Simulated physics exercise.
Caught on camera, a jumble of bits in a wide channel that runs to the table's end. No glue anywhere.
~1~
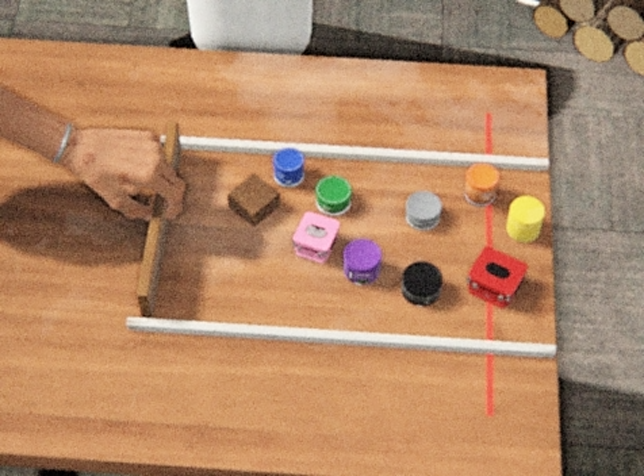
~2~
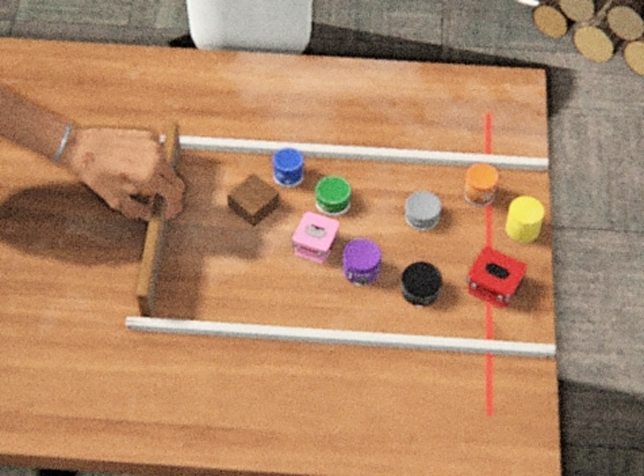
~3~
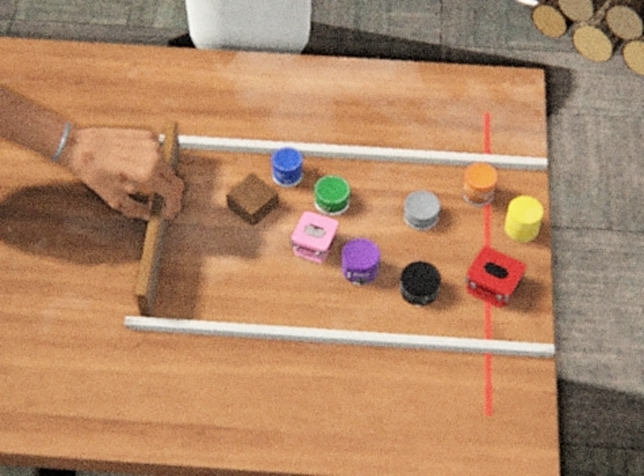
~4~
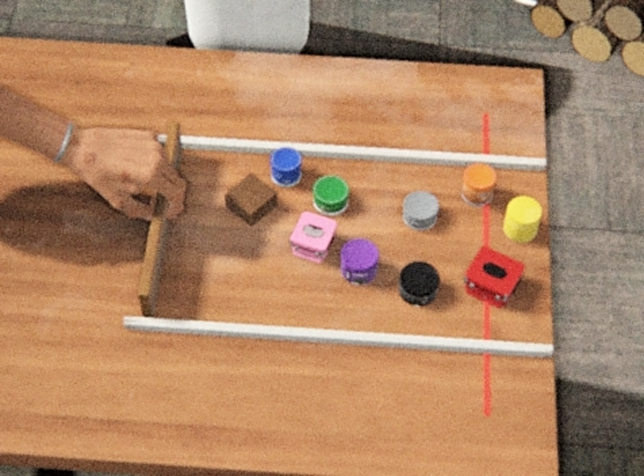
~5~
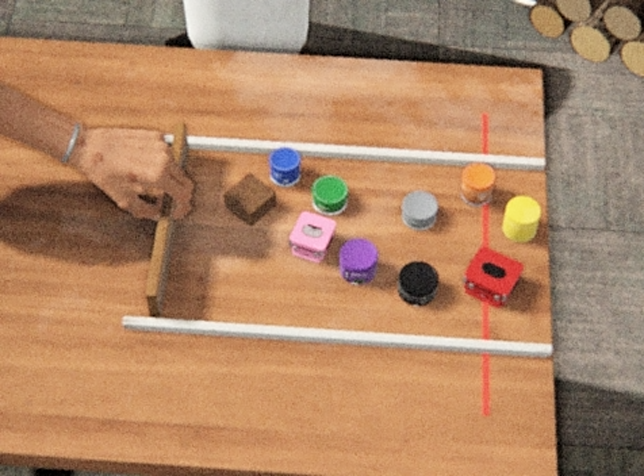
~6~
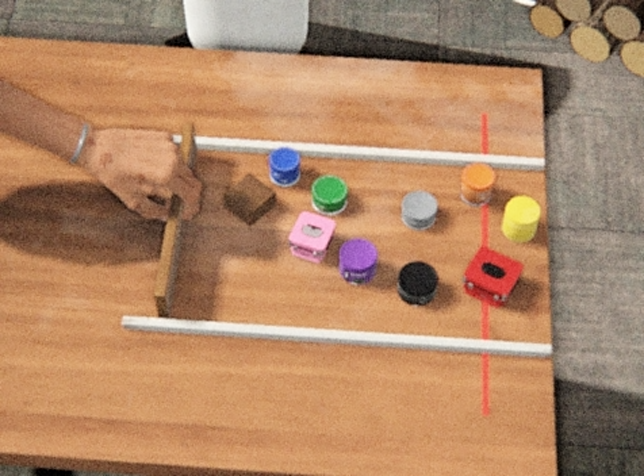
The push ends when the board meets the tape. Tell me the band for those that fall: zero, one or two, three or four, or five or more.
Here the number that fall off is one or two.
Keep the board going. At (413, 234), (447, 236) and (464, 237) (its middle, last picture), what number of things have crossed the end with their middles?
Place by place, 0, 0 and 1.
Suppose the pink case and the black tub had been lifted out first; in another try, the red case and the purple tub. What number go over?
First 1, then 1.
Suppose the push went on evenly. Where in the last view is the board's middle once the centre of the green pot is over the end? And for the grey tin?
Its middle is around (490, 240) and around (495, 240).
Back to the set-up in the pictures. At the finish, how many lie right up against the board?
5 of them.
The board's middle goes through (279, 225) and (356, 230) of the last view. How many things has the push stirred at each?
3 and 6.
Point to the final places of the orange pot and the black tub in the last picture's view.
About (531, 173), and the other about (506, 307).
Soon after, none off yet; yellow lid at rest near (521, 220); red case at rest near (492, 278); orange pot at rest near (477, 185).
In the end, the number that fall off is one or two; gone, yellow lid.
